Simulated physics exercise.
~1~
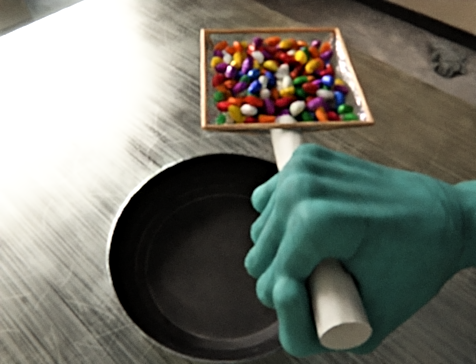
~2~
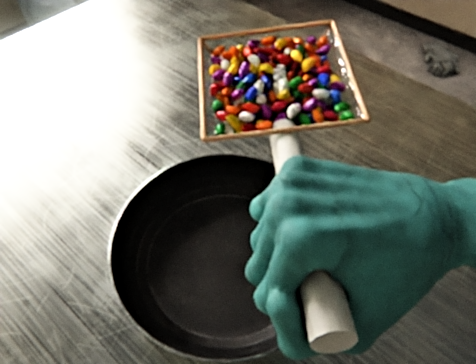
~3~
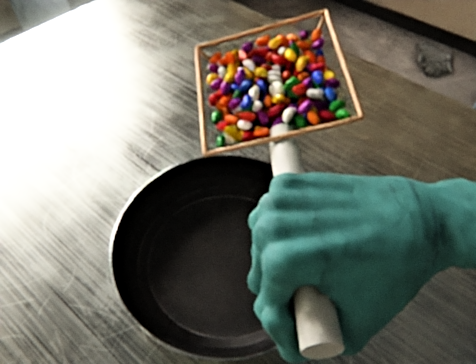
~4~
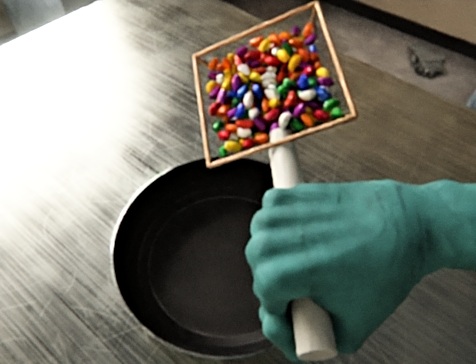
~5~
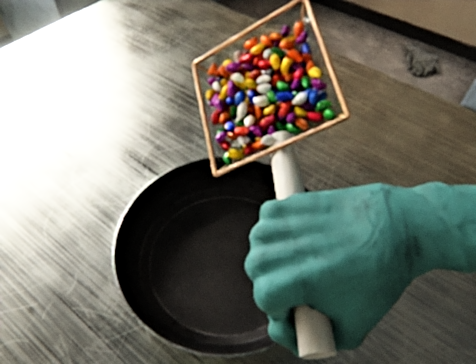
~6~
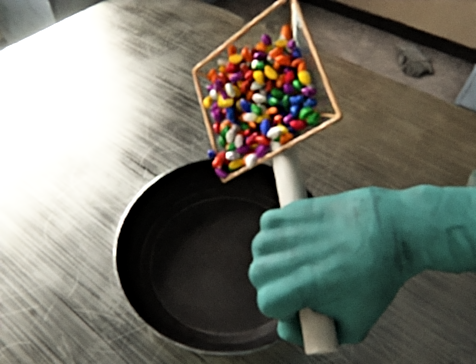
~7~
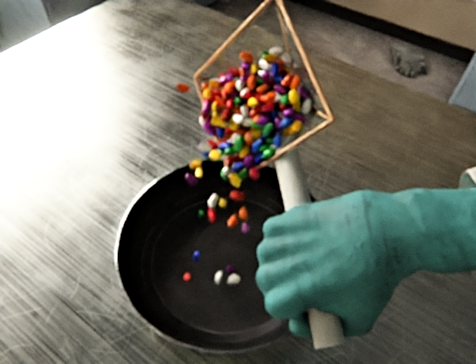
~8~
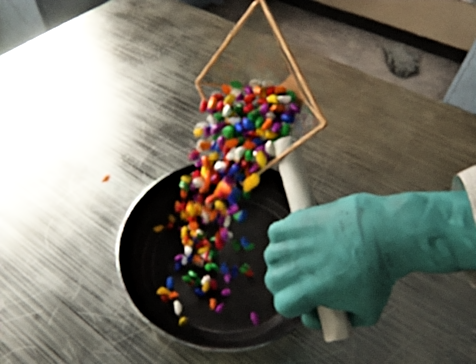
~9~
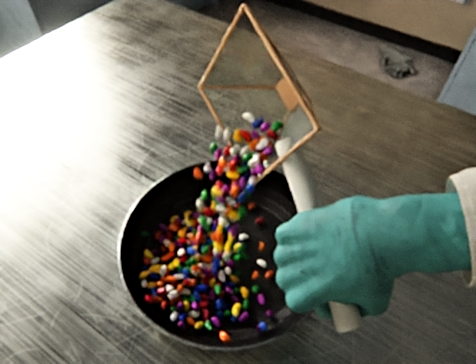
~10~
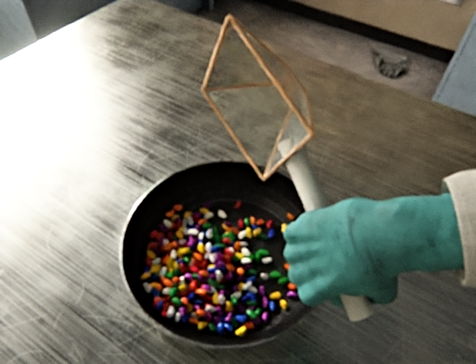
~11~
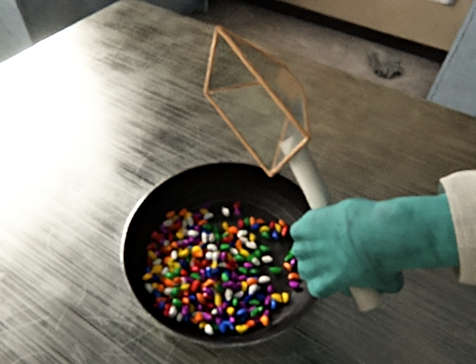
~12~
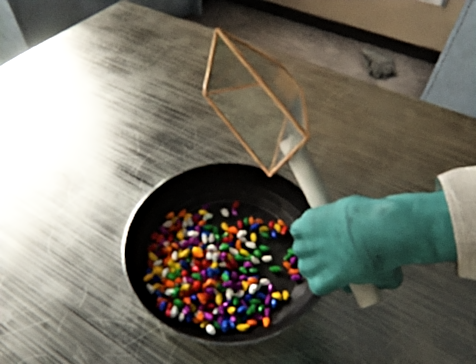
Teal-gloved hand tilting a square, copper-rimmed scoop of colourful jelly beans, emptying them all into a dark pan, then holding still.
